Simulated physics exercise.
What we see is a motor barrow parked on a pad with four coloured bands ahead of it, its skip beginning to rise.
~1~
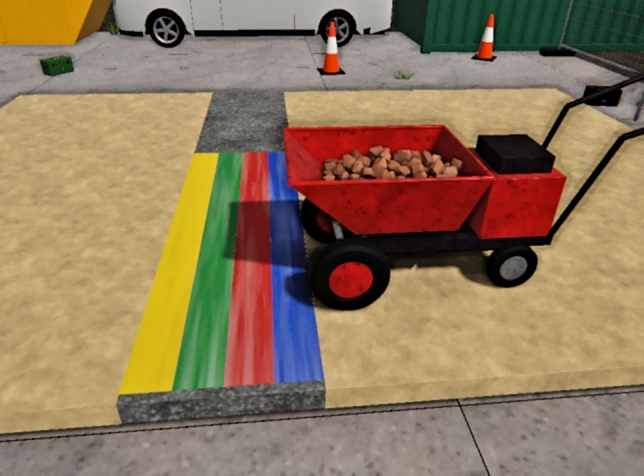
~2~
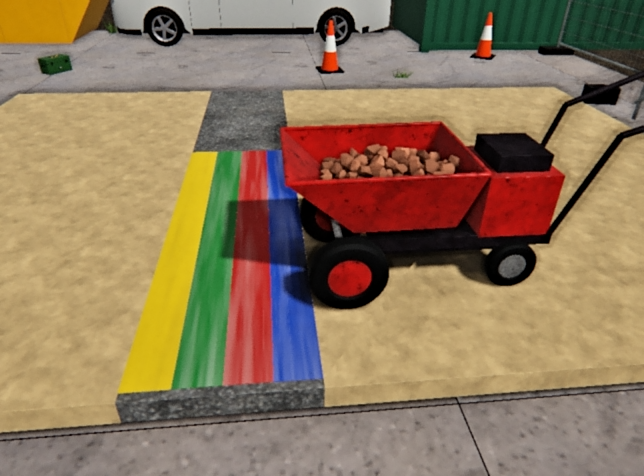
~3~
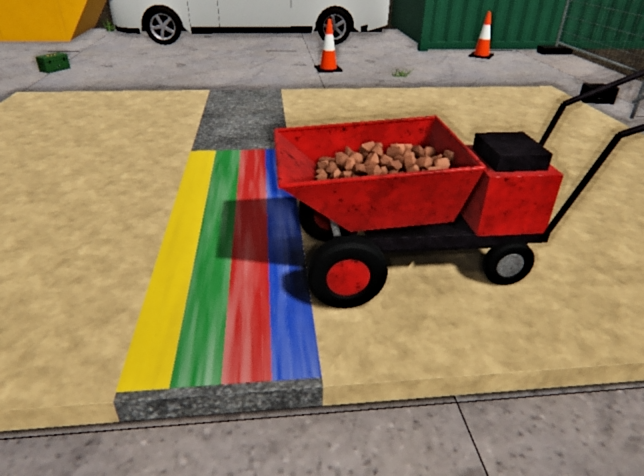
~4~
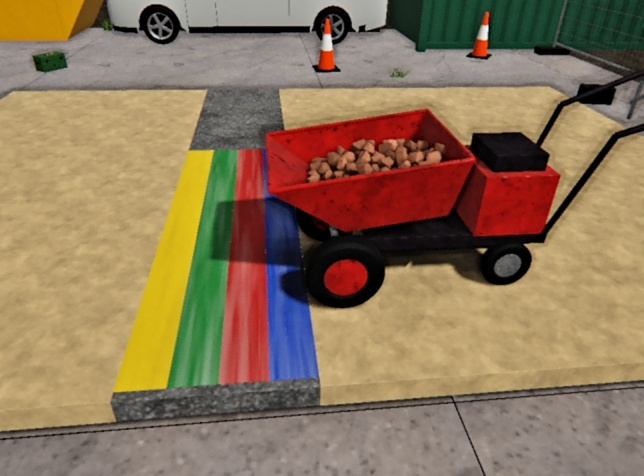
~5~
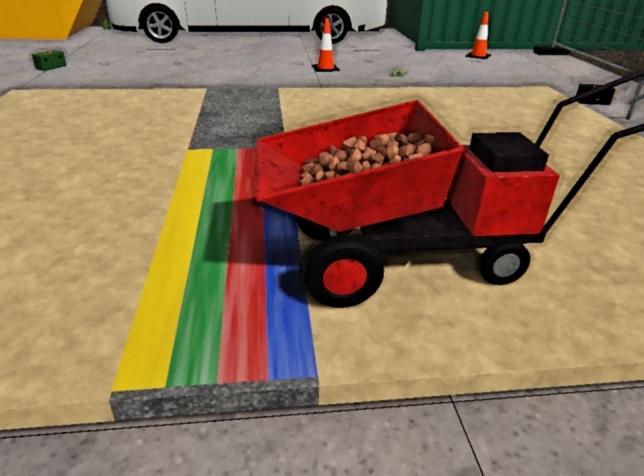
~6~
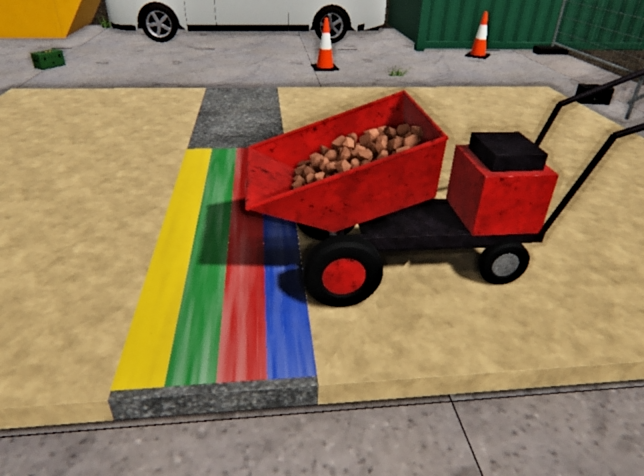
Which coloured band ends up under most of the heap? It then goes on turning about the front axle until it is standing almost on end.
The green one.
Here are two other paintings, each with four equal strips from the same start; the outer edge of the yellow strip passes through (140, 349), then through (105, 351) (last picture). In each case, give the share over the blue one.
About 0 % and 0 %.
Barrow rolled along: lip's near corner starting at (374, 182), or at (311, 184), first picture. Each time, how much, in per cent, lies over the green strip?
Roughly 10 per cent at the first spot and 30 per cent at the second.
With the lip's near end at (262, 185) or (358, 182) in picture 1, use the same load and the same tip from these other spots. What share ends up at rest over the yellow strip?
Some 40 % then some 0 %.
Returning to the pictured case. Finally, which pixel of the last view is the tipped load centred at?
Last view, centre at rest - approx. (193, 268).
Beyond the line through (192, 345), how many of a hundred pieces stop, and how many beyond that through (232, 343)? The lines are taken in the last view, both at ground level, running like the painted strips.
Result, first then second: 40 %, 70 %.
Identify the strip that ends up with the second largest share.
That would be the strip in yellow, in second.
Soon after the last picture, skip tipped steeply; all in the skip.
A little later, skip tipped steeply; most in the skip; a small part over the green strip; a stray few over the yellow strip.
Later still, skip tipped right over; about a third in the skip; a stray few over the red strip; about a third over the green strip; about a quarter over the yellow strip; a small part off the paint.
By the end, skip tipped right over; about a third in the skip; none over the blue strip; a stray few over the red strip; about a third over the green strip; about a quarter over the yellow strip; a small part off the paint.
